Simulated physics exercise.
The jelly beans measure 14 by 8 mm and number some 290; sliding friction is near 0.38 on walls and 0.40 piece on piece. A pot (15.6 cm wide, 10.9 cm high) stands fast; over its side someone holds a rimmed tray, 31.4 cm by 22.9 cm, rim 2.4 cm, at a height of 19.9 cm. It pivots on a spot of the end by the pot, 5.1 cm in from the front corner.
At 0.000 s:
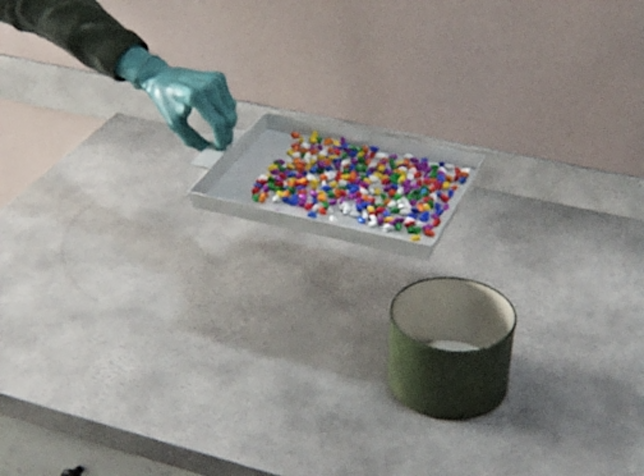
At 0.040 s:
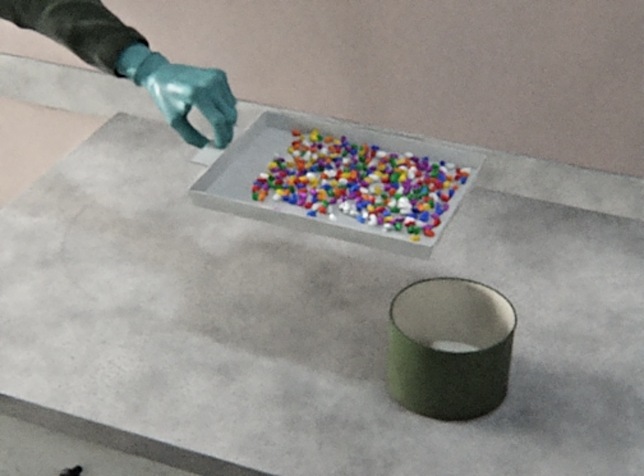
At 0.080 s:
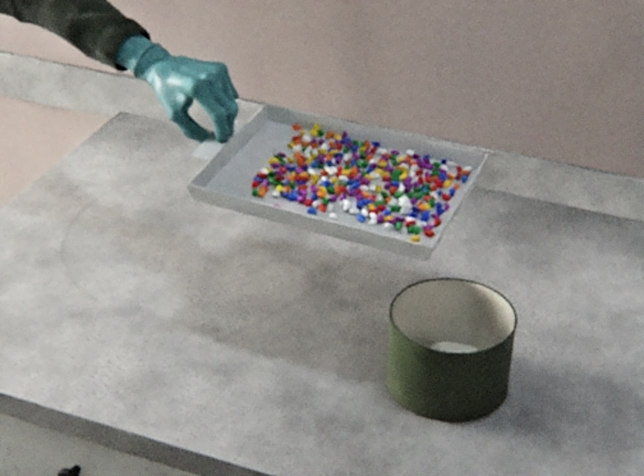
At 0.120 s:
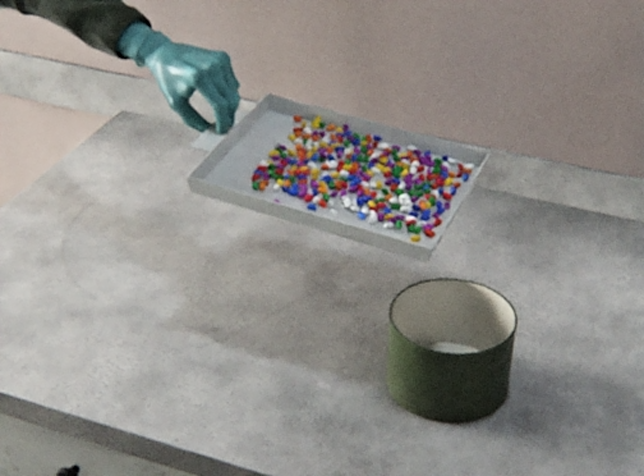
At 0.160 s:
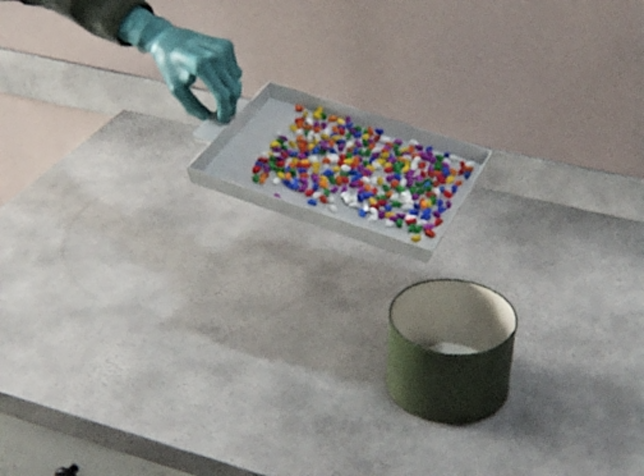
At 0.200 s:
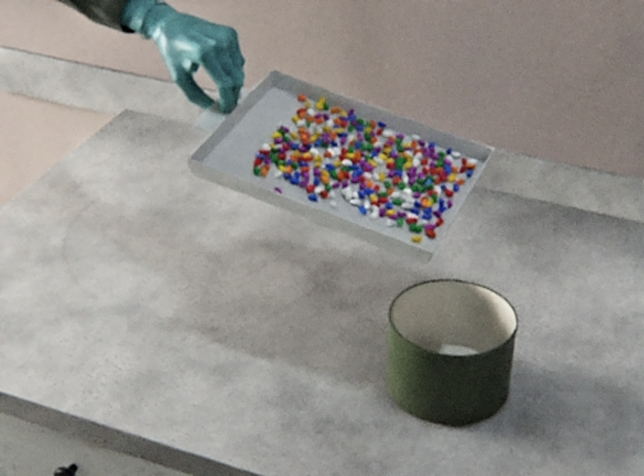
The video shows a teal-gloved hand at the left end of a rimmed tray of colourful jelly beans above a grey surface; the tray starts level, then its left end rises slightly beside a stationary green pot.
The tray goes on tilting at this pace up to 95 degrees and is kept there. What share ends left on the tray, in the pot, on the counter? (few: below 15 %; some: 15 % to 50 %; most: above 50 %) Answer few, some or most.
Tray: Few, pot: Most, counter: Few.
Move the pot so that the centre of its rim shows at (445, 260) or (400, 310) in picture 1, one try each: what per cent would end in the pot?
About 0 and 40 per cent.
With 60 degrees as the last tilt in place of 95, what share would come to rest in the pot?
In that case some 30 per cent.
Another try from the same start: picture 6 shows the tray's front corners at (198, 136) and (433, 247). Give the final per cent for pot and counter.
Pot 45, counter 55.
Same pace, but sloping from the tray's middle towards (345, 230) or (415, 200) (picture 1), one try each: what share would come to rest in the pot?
Some 55 and 30 per cent.
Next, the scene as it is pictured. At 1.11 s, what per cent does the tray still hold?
Roughly 65 per cent.
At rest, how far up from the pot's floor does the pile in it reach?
Some 3.0 cm.
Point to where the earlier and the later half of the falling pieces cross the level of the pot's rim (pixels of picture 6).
First near (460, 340), later near (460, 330).
After 0.74 s, tilt 50 degrees; the tray holds 100 %, the pot 0 %.
Then, at 1.11 s, tilt 77 degrees; the tray holds 65 %, the pot 20 %.
After 1.56 s, tilt 95 degrees; the tray holds 5 %, the pot 85 %.
By 2.8 s all is still; tray 0 %, pot 95 %, counter 5 %.
